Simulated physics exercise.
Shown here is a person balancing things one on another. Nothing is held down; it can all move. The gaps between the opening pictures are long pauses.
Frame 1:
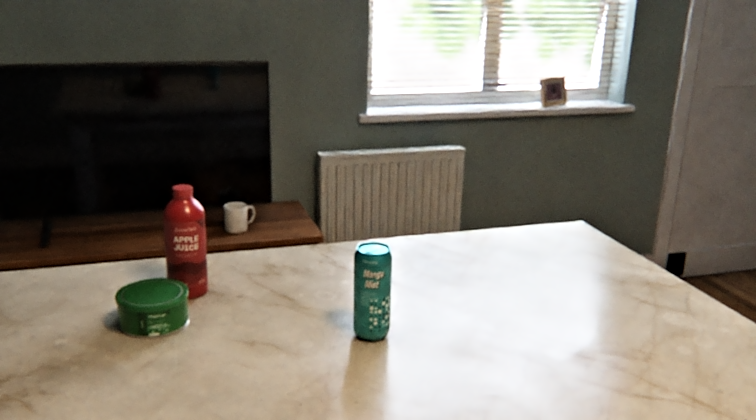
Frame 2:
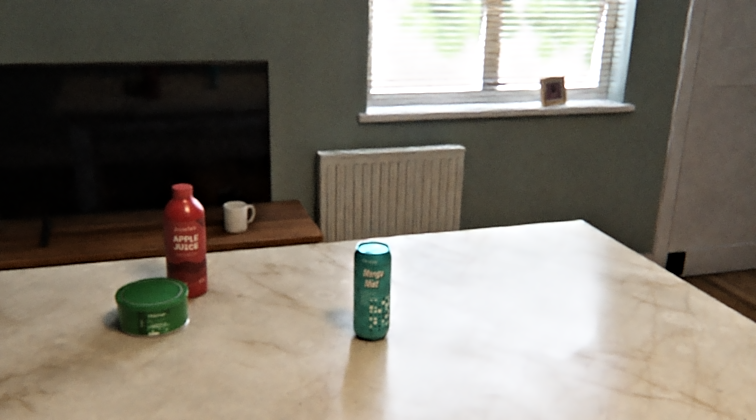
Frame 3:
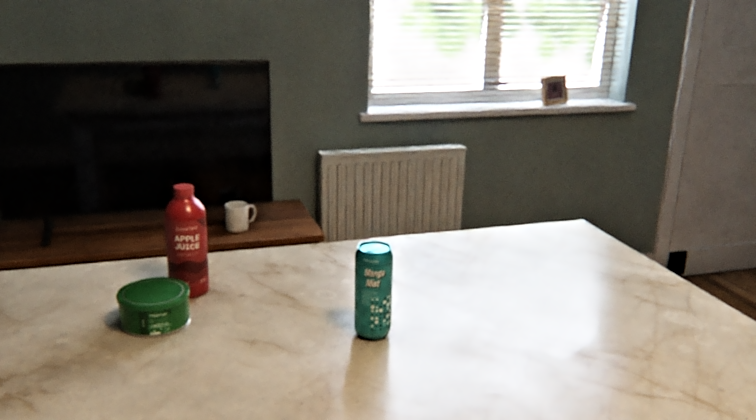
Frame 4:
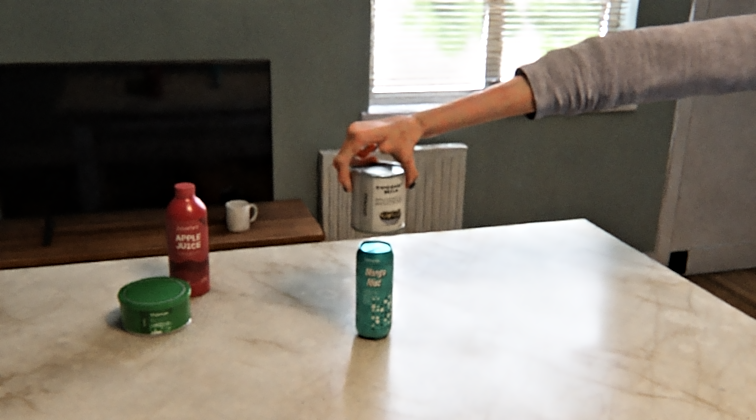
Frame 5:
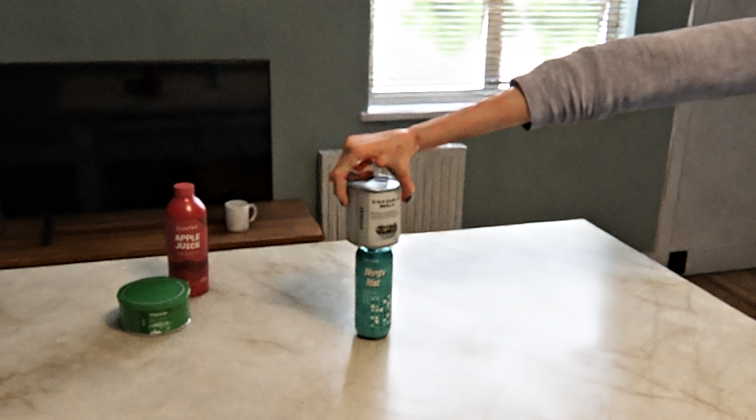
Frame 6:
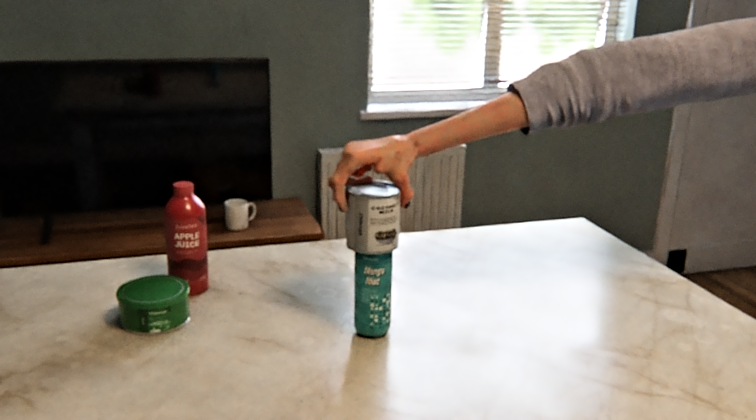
A turquoise can stands near the middle of a pale marbled table in a living room, seen from a steady, slightly raised viewpoint facing a window and radiator. To its left are a red juice bottle and a green tub, with a white mug and dark television behind. After a still stretch, a grey-sleeved arm reaches in from the right, lowers a whitish container onto the can, and keeps hold.
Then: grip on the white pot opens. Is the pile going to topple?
No, it stays put.
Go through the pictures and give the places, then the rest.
In the first frame, the last thing is not in view yet; turquoise can (372, 292).
In the second frame, the last thing is not in view yet; red bottle (185, 240).
In the third frame, the last thing is not in view yet; green tub (154, 307).
In the fourth frame, coming down; white pot (378, 198); turquoise can (375, 290).
In the fifth frame, coming down; white pot (374, 211); red bottle (187, 239).
In the sixth frame, set down, still held; white pot (373, 217); green tub (154, 304).
Then, 1.00 s past the last view, nothing moves.
Then, 2.10 s past the last view, white pot resting near (373, 217).
Finally, all 4 still in place. Final places as the last picture's camera would see them, white pot near (373, 217). The pile keeps its balance.
